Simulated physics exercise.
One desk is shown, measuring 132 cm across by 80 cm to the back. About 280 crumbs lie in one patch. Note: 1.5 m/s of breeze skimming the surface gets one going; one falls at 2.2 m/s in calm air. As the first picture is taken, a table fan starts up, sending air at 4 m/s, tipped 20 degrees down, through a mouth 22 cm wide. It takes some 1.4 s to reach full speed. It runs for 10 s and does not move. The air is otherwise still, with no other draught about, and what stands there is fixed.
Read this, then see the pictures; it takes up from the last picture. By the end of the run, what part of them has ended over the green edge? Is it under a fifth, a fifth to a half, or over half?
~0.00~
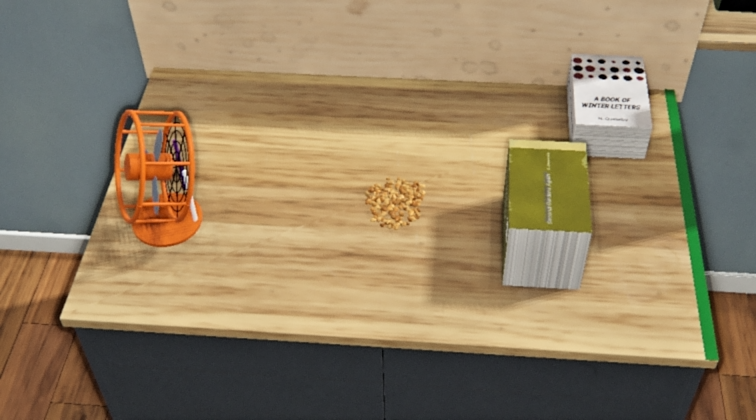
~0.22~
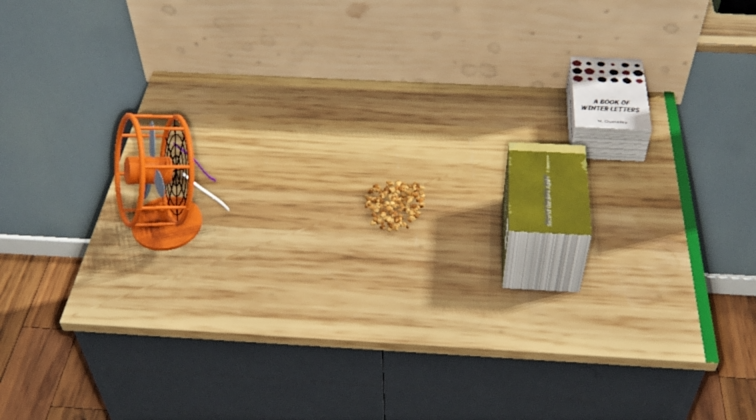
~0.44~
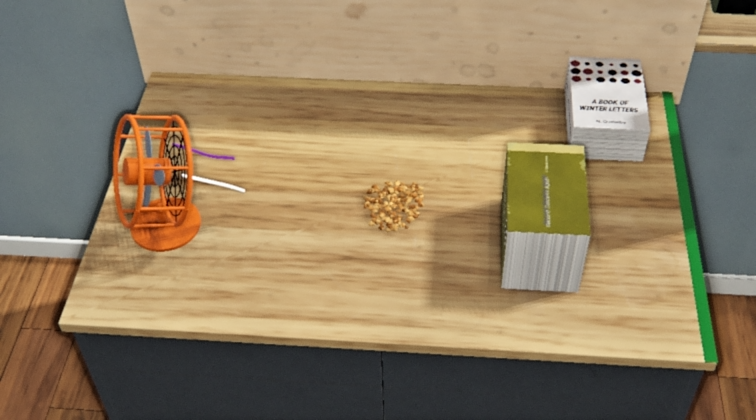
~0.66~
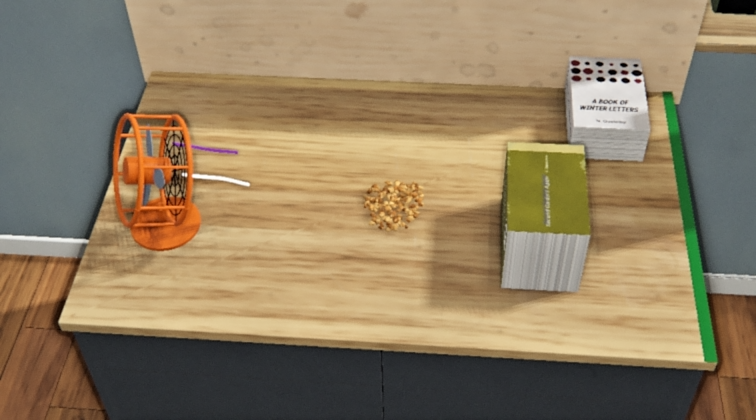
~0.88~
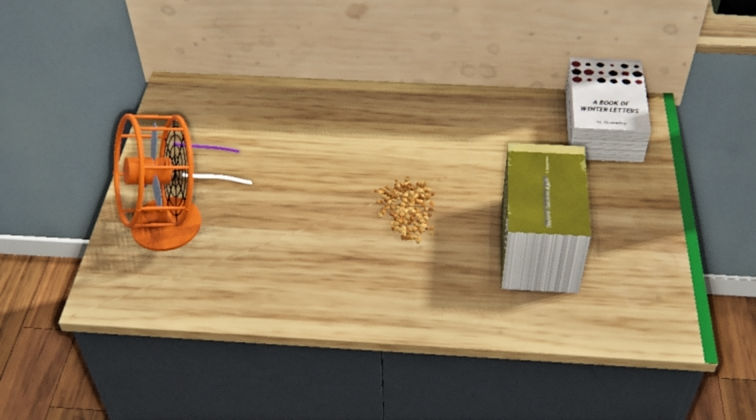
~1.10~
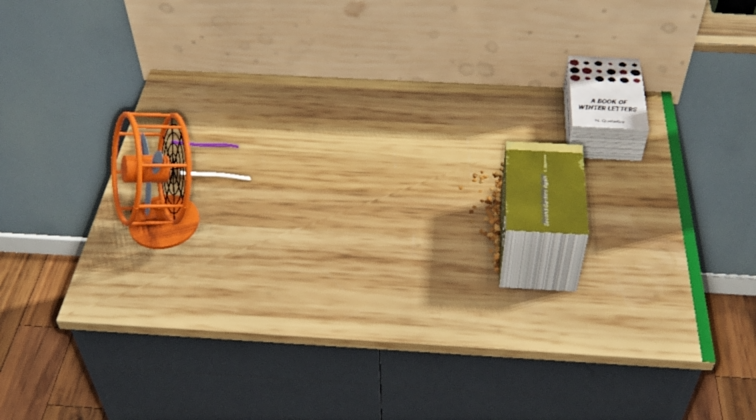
It ends up beyond one half.
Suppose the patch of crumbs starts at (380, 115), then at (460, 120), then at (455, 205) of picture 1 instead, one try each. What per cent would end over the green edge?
About 0, 0 and 60 in a hundred, in that order.
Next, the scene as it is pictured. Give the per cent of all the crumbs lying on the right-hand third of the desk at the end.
Roughly 15 in a hundred.
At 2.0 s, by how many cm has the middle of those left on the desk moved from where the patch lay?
The centre sits some 25 cm from where it began.
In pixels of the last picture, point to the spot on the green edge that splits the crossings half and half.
Median crossing point, approx. (687, 187).
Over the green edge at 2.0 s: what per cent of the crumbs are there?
I'd put it at some 60 %.
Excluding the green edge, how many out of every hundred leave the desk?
Estimate: Close to 25 per cent.
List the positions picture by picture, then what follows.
The middle of the crumbs is near (397, 200), none has stirred yet and the mouth of the table fan is at (153, 167), in the first picture.
The middle of the crumbs is near (397, 201), none has stirred yet and the green edge is centred on (694, 211), in the second picture.
The middle of the crumbs is near (396, 202), none has stirred yet, the top of a book is at (547, 187) and the top of a book is at (608, 92), in the third picture.
The middle of the crumbs is near (396, 201) and none has stirred yet, in the fourth picture.
The middle of the crumbs is near (408, 204), the farthest in sight from the table fan is at (433, 194) and about 60 % have left their places, in the fifth picture.
The middle of the crumbs is near (498, 202), the farthest in sight from the table fan is at (503, 165) and all have left their places, in the sixth picture.
After 2.0 s, 56 % are over the green edge; the middle of those still in play is near (498, 230); 62 % have settled or left.
After 3.2 s, 60 % are over the green edge; the middle of those still in play is near (498, 233); 75 % have settled or left.
After 5.5 s, 61 % are over the green edge; the middle of those still in play is near (497, 225); 85 % have settled or left.
After 10.0 s, at the end, 62 % are over the green edge.
